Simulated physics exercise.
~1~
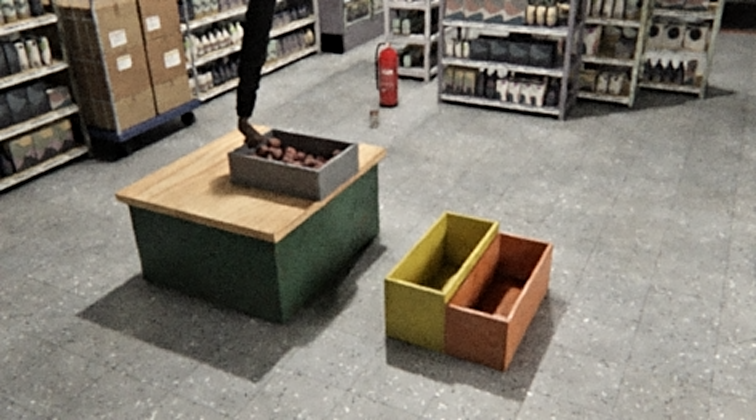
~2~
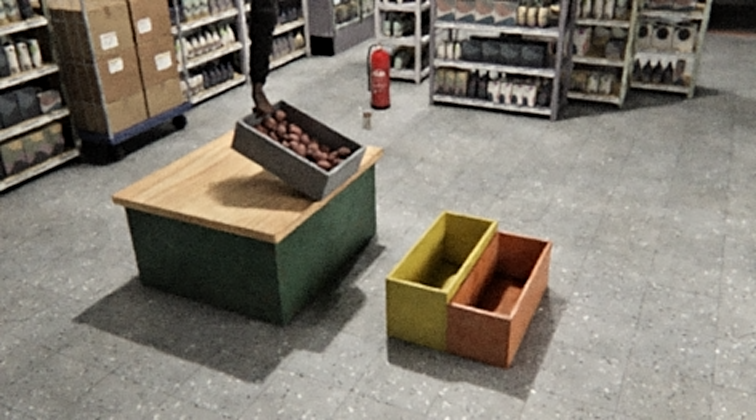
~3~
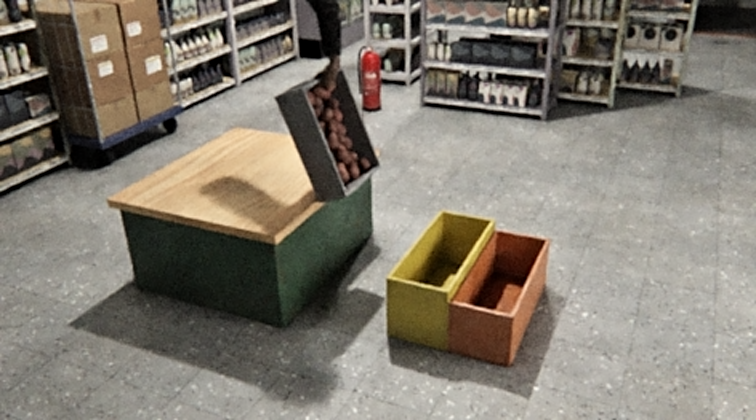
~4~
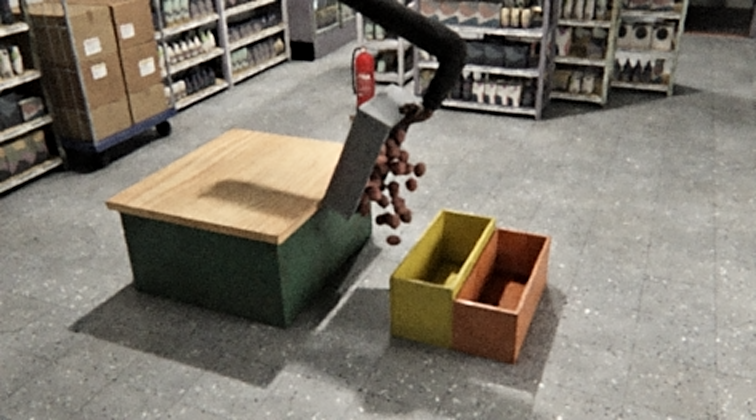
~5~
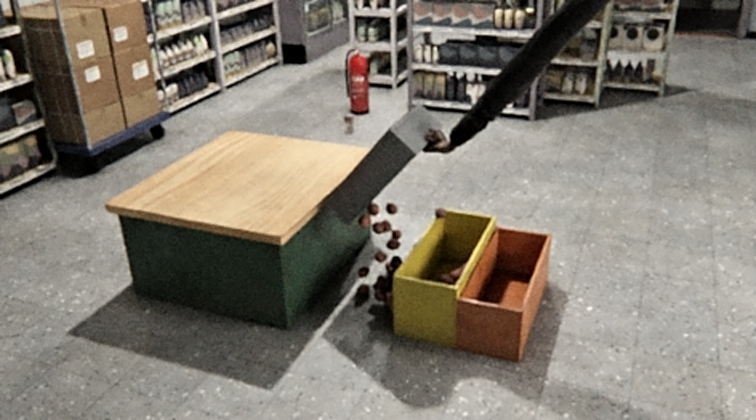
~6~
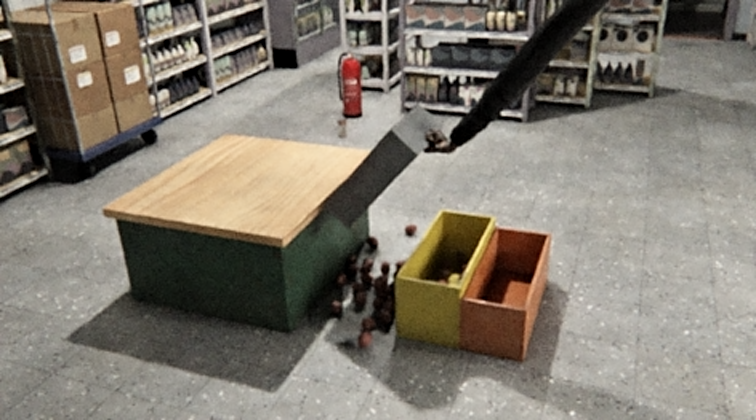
To begin with, a grey crate of red potatoes sits on a green bench with a pale wooden top, while a yellow box and an orange tote stand side by side on the floor to its right. A dark arm grips the crate and tips it up toward the boxes. The crate swings past upright over the bench's edge, and potatoes tumble out in a cluster. As it tilts further, some drop into the yellow box, but many fall short. Finally, the crate hangs steeply tipped as potatoes gather on the floor between bench and yellow box, a few still falling.
